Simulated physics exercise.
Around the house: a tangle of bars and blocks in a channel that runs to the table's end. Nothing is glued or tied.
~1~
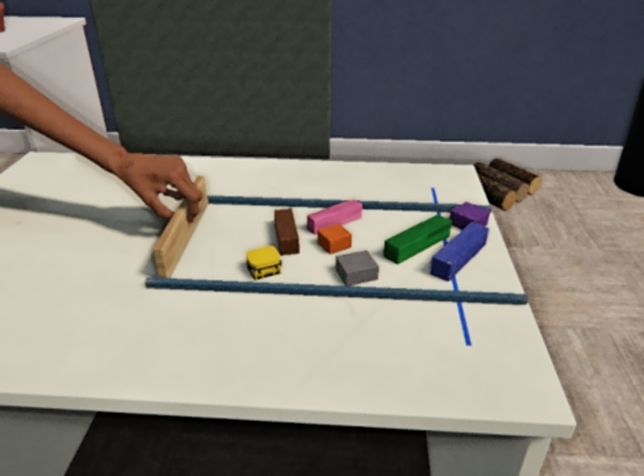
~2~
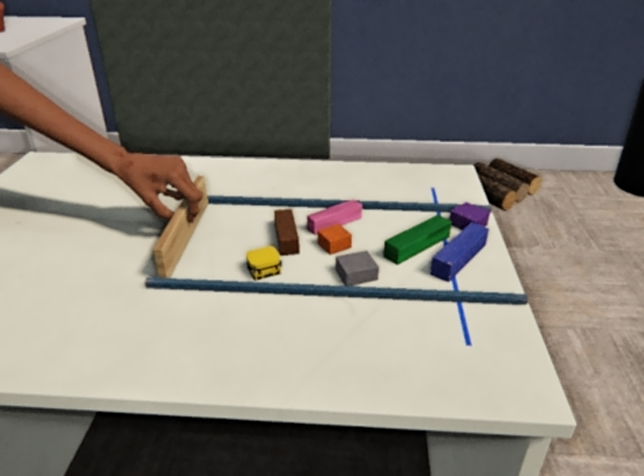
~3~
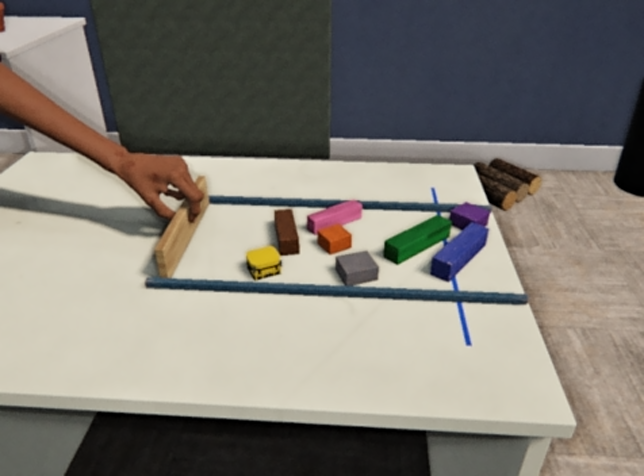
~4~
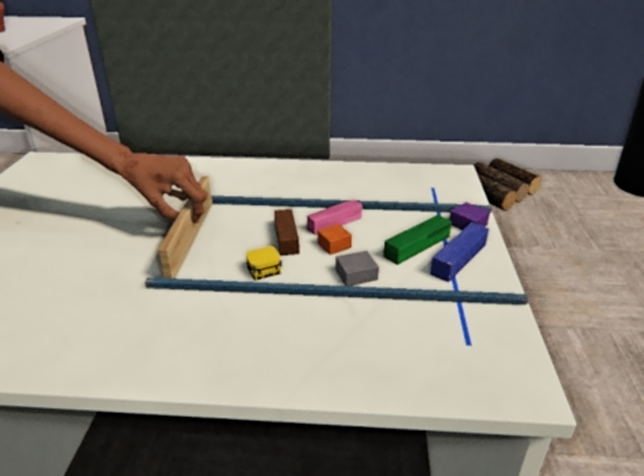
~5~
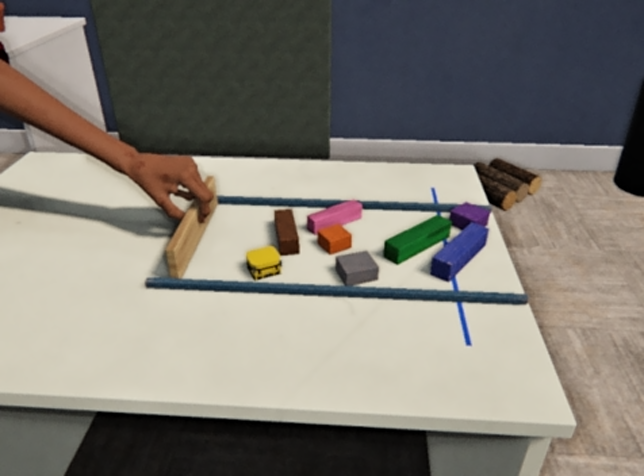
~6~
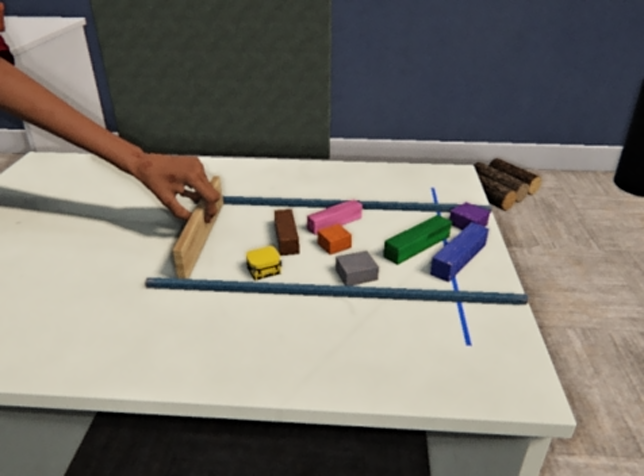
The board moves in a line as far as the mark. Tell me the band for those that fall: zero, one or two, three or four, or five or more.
As it turns out, the number that fall off is one or two.
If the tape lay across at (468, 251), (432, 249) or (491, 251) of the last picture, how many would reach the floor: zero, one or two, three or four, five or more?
One after another: 3 or 4; none; more than four.
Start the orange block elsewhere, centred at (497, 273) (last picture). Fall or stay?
It drops off.
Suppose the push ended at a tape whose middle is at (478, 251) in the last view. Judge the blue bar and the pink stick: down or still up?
The blue bar comes down, the pink stick does not fall.
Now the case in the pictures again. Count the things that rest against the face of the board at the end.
3 of them.
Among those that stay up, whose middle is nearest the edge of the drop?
That is the green stick.
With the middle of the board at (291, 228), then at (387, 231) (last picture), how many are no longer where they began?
First 3, then 7.
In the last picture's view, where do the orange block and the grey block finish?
The orange block stops around (482, 247); the grey block around (505, 280).
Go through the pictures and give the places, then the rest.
In the first frame, purple block (469, 217); blue bar (461, 251); green stick (418, 238); board (184, 224); tape (447, 250).
In the second frame, blue bar (461, 251); brown bar (286, 231).
In the third frame, green stick (418, 239); board (185, 224).
In the fourth frame, purple block (469, 218); grey block (357, 268).
In the fifth frame, blue bar (461, 251); pink stick (335, 217).
In the sixth frame, purple block (469, 218); blue bar (461, 251); green stick (418, 239); board (201, 224); tape (447, 250).
Early on, none off yet; purple block at rest near (469, 218); blue bar at rest near (461, 251); green stick at rest near (418, 239).
Finally, the number that fall off is one or two; lost, blue bar.
